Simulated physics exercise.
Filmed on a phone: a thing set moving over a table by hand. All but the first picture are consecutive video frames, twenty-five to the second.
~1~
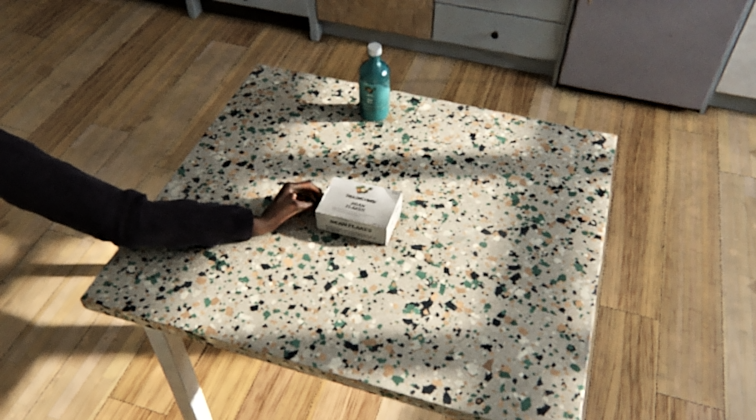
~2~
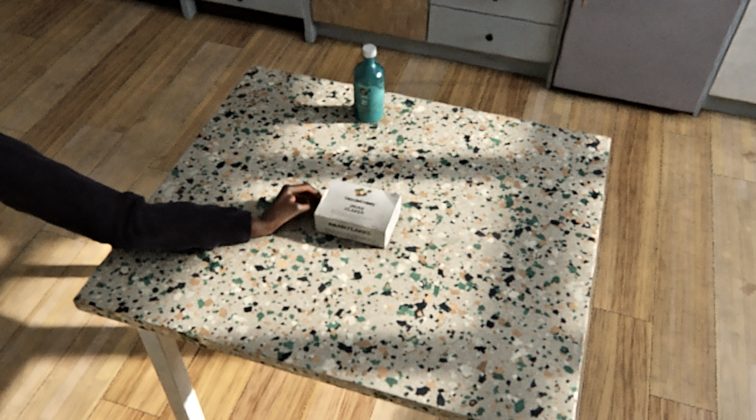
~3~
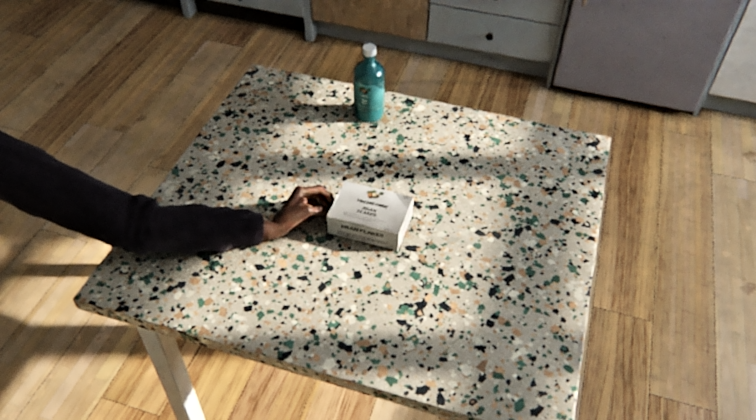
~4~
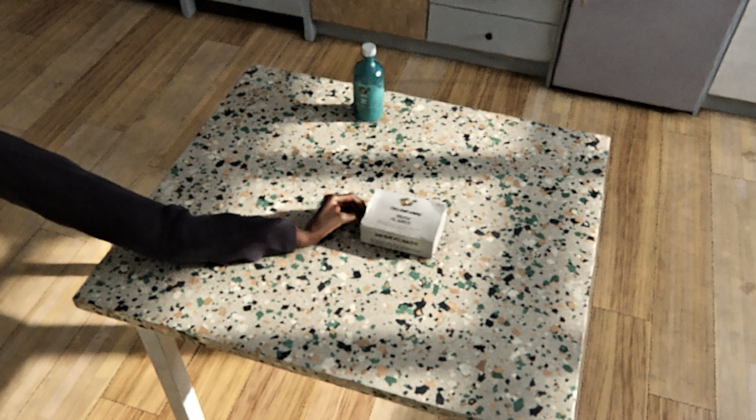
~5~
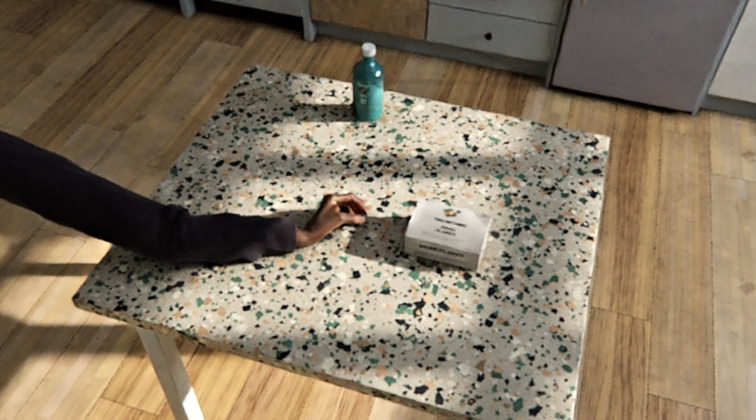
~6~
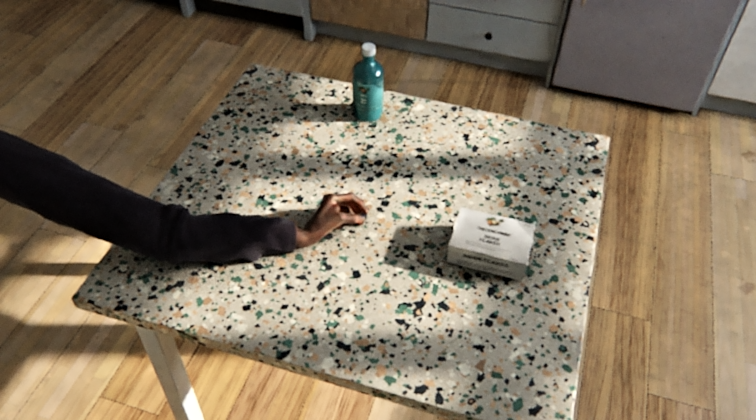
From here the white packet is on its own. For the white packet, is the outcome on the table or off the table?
The white packet drops to the floor.
Then, 0.10 s on from there, white packet shifted well along near (593, 270).
Then, 0.30 s on from there, white packet now off the table.
Then, 0.40 s on from there, things are still on the move.
Then, 0.60 s on from there, as before.
In the end, off the table, white packet.
